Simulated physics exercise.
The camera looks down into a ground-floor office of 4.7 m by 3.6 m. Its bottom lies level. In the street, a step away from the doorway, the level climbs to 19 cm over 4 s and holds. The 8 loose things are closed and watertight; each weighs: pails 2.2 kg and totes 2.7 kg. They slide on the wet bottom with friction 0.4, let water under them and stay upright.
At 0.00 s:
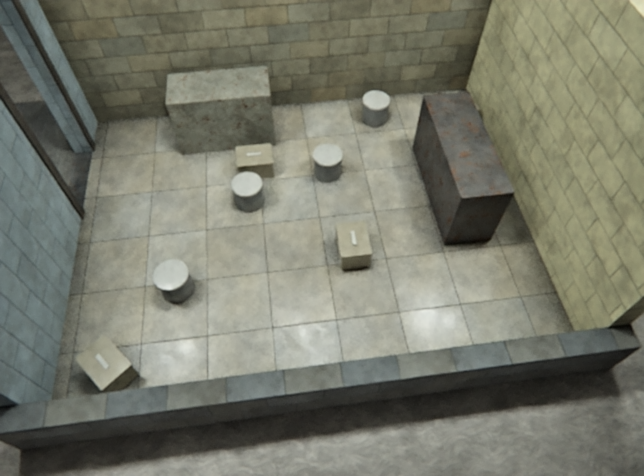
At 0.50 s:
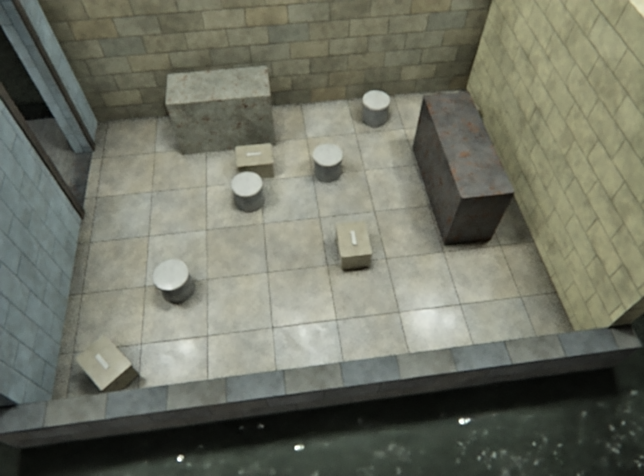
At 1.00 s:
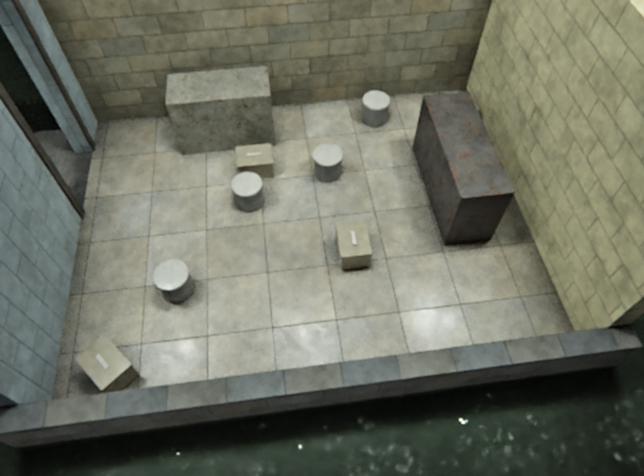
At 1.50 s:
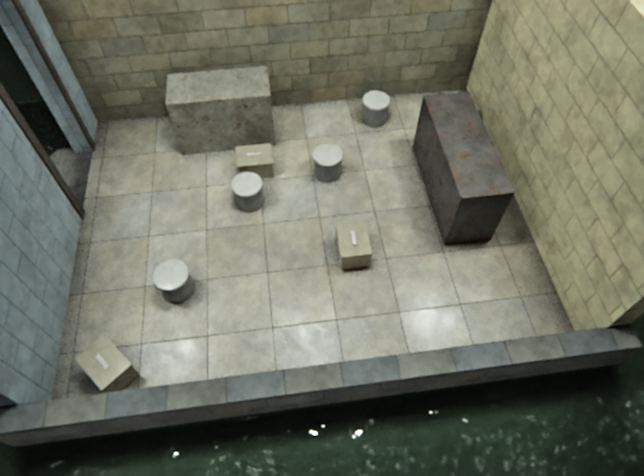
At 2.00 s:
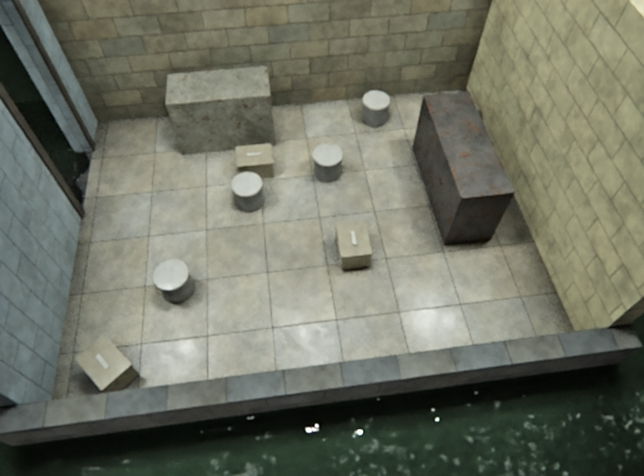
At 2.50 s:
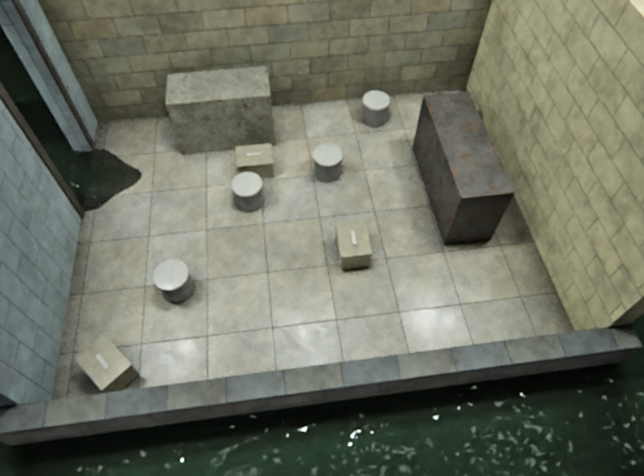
Dark green water covered the street outside the walled room, then a small patch spread through the doorway on the left onto the tiled floor, while the pails and boxes inside stayed still.
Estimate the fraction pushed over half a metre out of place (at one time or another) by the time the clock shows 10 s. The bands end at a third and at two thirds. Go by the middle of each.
That comes to at least two thirds.
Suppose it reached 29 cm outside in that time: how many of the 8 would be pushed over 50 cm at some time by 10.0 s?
Then 6.
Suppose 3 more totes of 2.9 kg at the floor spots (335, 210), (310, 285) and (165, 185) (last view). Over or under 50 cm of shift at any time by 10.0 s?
In that order: Past it, over, over.
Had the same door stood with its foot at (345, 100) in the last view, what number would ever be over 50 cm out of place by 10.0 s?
Then 5.
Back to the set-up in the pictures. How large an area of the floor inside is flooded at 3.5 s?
Some 2.0 m2.
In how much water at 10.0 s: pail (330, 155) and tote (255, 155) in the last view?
About 6 and 5 cm.
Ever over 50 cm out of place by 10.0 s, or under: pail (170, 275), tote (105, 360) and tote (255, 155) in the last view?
In turn: Under, less, past it.
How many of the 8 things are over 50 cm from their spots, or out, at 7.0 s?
I count 5.
After 3.5 s 0 of 8 are over 50 cm from their spots; 0 afloat.
After 4.5 s 0 of 8 are over 50 cm from their spots; 0 afloat.
After 7.0 s 5 of 8 are over 50 cm from their spots; 4 afloat.
After 10.0 s 6 of 8 are over 50 cm from their spots, and 6 have been at some point; 6 afloat.
